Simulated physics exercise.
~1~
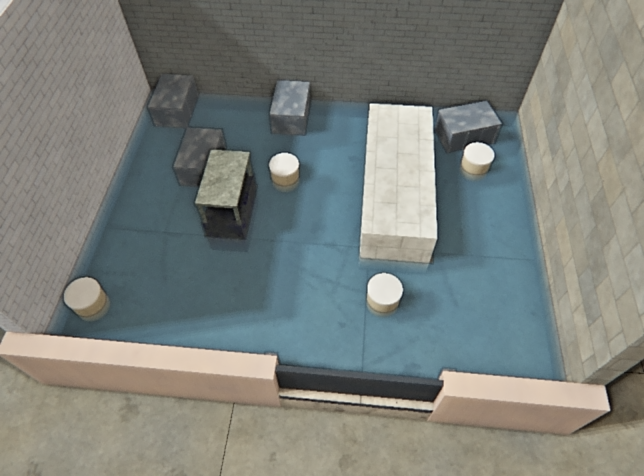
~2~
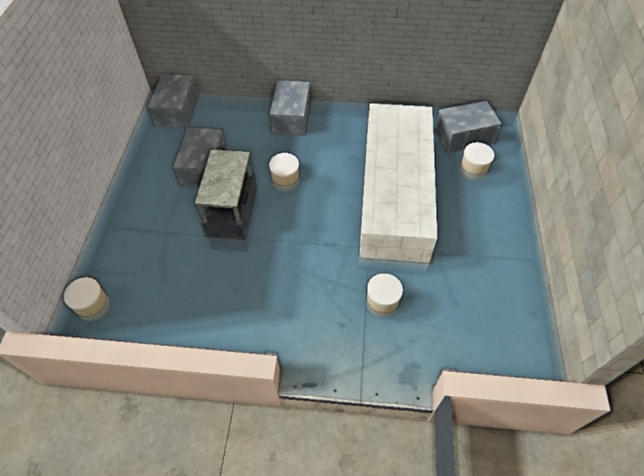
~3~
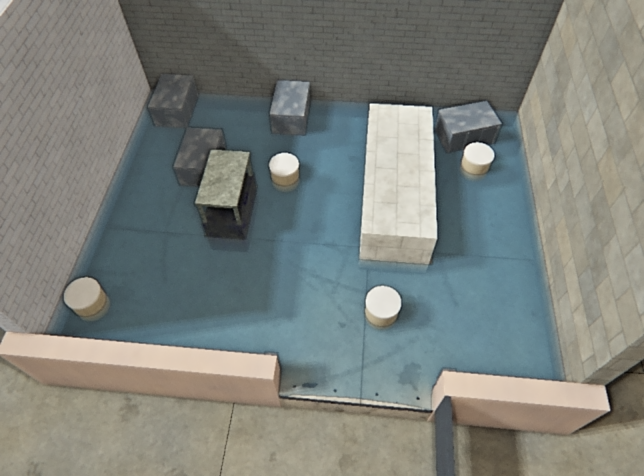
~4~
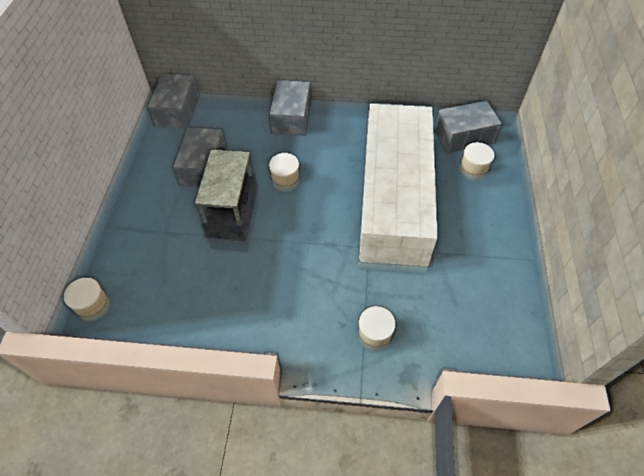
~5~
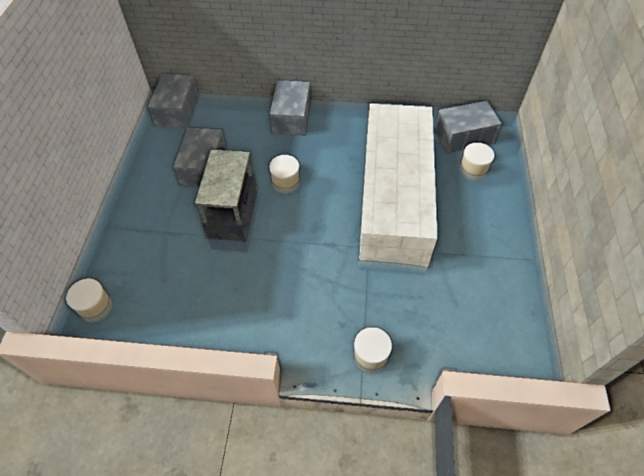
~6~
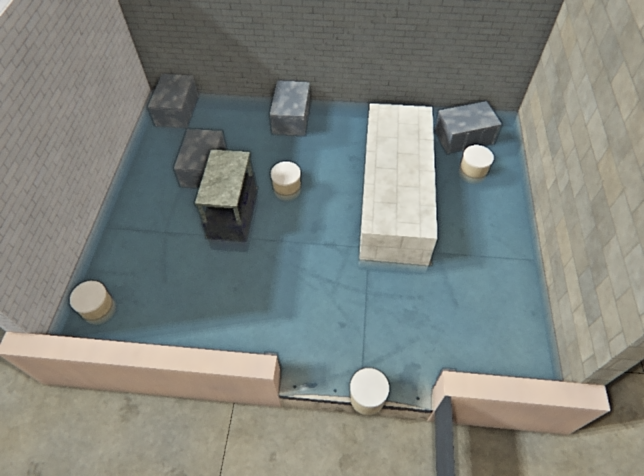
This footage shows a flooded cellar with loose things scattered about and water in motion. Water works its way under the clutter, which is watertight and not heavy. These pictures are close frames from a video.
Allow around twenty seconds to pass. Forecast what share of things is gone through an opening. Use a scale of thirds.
On that scale, between one and two thirds.
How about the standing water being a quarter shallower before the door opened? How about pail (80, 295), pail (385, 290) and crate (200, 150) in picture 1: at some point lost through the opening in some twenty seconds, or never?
Going item by item, that's still there, then exited, then still there.
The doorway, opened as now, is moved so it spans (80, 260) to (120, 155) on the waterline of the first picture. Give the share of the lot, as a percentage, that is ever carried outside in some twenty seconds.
Share: Near 80 %.
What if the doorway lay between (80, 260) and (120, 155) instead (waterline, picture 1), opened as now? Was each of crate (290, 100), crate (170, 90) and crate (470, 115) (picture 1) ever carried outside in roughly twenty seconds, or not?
Looking at them in turn, number one is flushed away, number two is flushed away, and number three is held back.
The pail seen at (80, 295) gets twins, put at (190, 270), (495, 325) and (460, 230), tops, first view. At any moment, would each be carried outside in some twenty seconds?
First one makes it out, second one makes it out, third one makes it out.
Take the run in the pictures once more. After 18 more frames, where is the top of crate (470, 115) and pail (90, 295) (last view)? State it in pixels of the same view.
Roughly at (469, 184) and (158, 330).
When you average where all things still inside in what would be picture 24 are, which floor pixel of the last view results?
Around pixel (302, 228).
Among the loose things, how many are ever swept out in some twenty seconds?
My count comes to 4.
A moment on, 1 of 8 are out; 7 afloat.
Next, 1 of 8 are out; 7 afloat.
Later, 3 of 8 are out; 4 afloat.
In the end, 4 of 8 are out; 4 afloat.
